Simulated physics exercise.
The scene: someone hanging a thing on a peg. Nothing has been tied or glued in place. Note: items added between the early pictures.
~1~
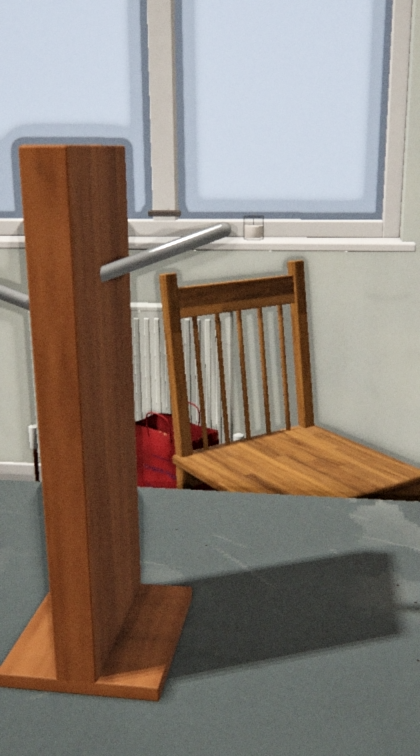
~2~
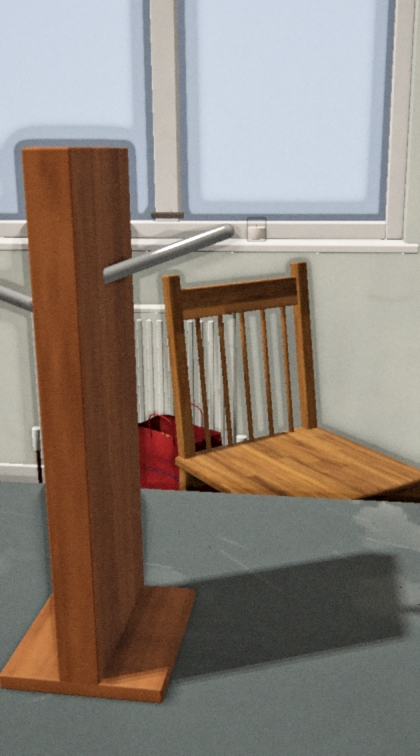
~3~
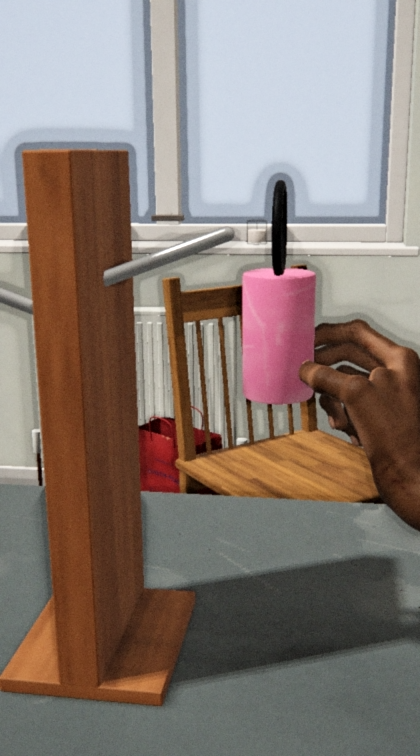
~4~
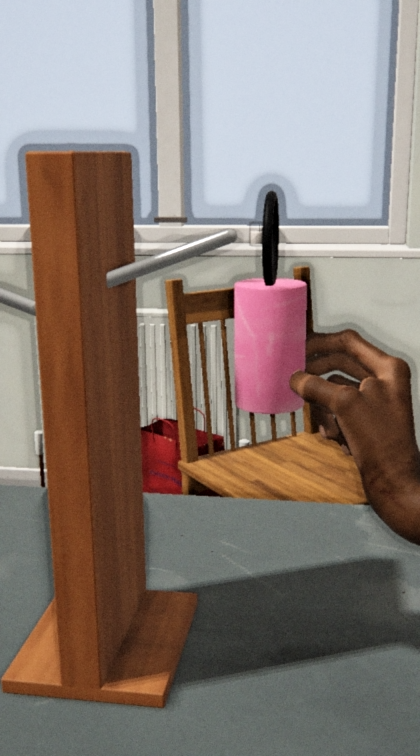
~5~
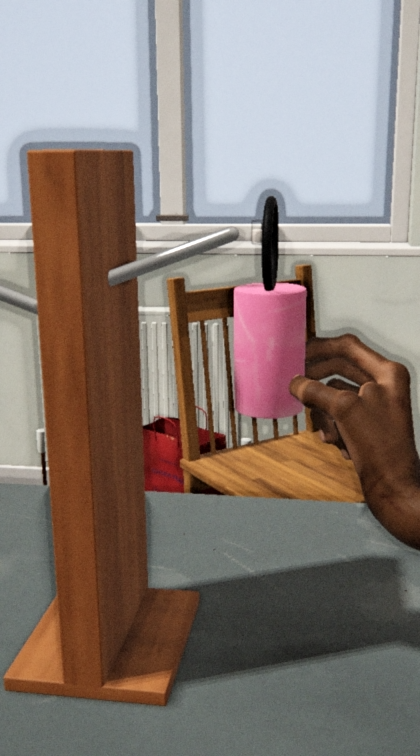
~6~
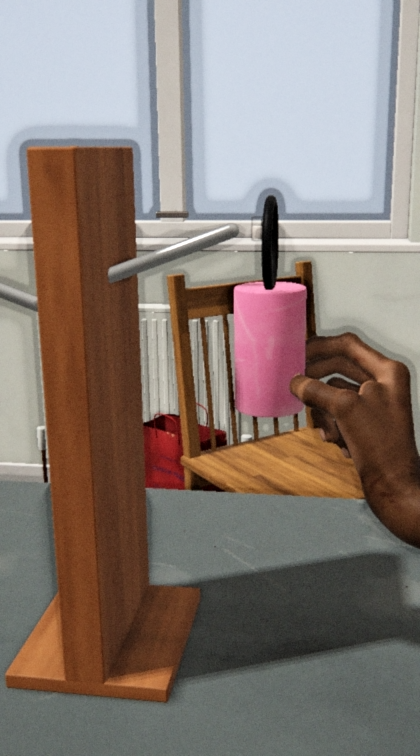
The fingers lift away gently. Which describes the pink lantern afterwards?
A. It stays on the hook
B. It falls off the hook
B, it falls off the hook.
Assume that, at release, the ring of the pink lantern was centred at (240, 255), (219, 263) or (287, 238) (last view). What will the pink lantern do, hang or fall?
In that order, it falls; stays on its peg; drops to the table.
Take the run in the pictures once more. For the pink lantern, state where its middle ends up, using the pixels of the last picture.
(268, 575), roughly.
Then, 0.16 s past the last view, pink lantern in the air near (270, 391).
Then, 0.24 s past the last view, pink lantern in the air near (269, 533).
Finally, the pink lantern slips down, near (268, 575).
